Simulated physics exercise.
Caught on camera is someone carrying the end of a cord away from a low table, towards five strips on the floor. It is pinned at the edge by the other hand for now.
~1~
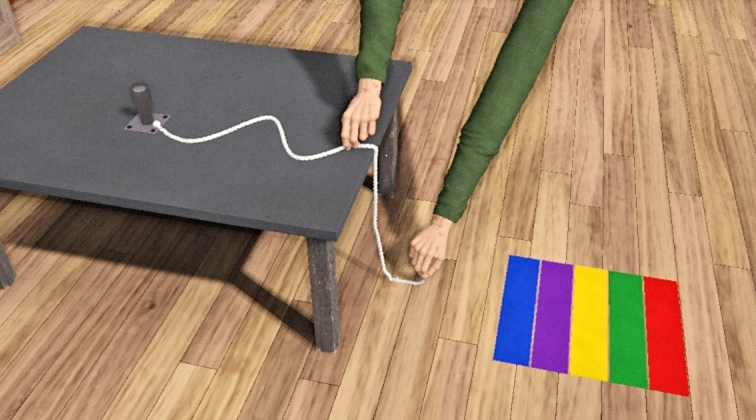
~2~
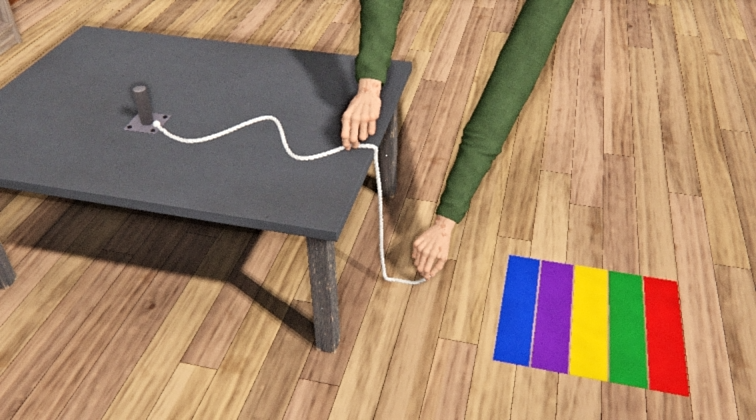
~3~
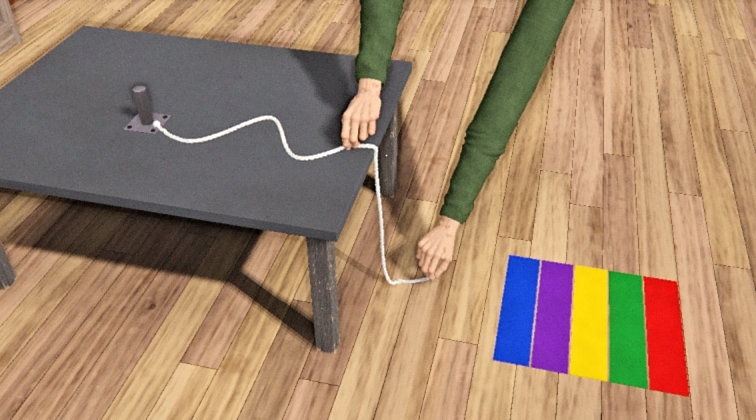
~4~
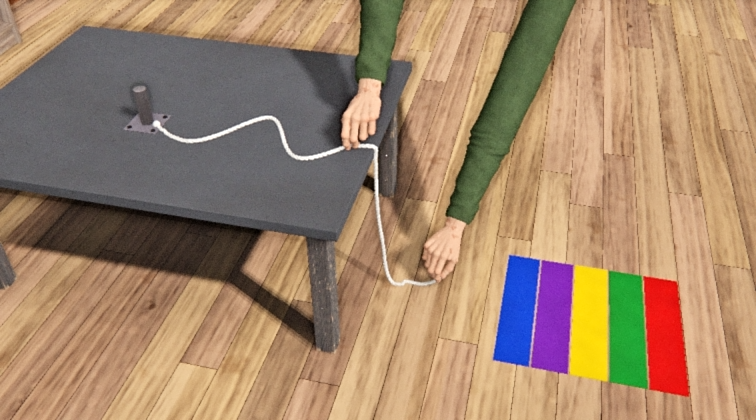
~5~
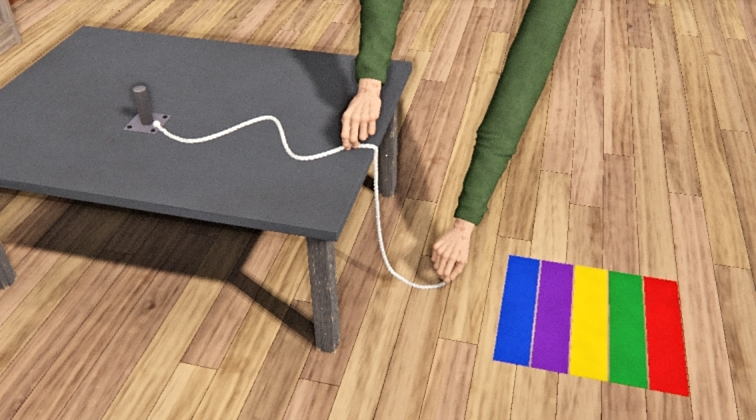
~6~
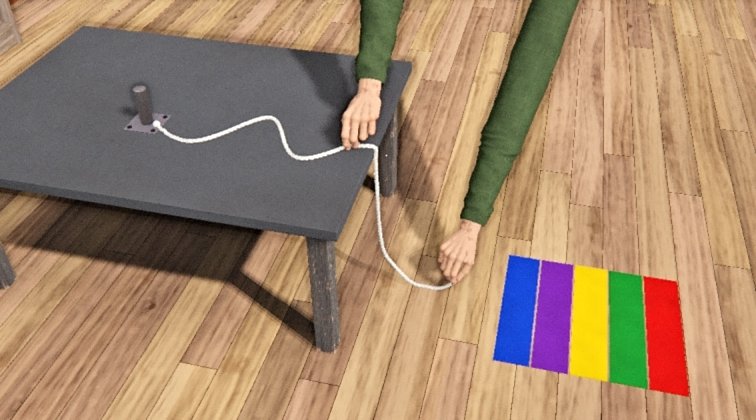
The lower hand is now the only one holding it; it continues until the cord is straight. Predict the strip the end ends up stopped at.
The end ends up at the green strip.
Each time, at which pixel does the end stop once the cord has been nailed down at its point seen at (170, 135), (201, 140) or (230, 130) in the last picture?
Taking them in turn, I'd expect around (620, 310), (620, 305) and finally (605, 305).
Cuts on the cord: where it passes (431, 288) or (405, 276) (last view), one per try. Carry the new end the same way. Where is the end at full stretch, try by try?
Estimated pixels: (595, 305) then (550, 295).
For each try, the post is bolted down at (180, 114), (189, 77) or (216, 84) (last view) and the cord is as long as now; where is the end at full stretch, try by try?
The places come out near (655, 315), (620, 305) and (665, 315).
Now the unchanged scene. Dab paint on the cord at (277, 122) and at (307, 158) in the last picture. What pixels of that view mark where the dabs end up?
At (301, 139) for the first, at (379, 154) for the second.
A little later, end near (559, 298); over purple.
Next, end near (602, 305); over yellow.
When it is tight, end near (628, 309); over green. Over green.
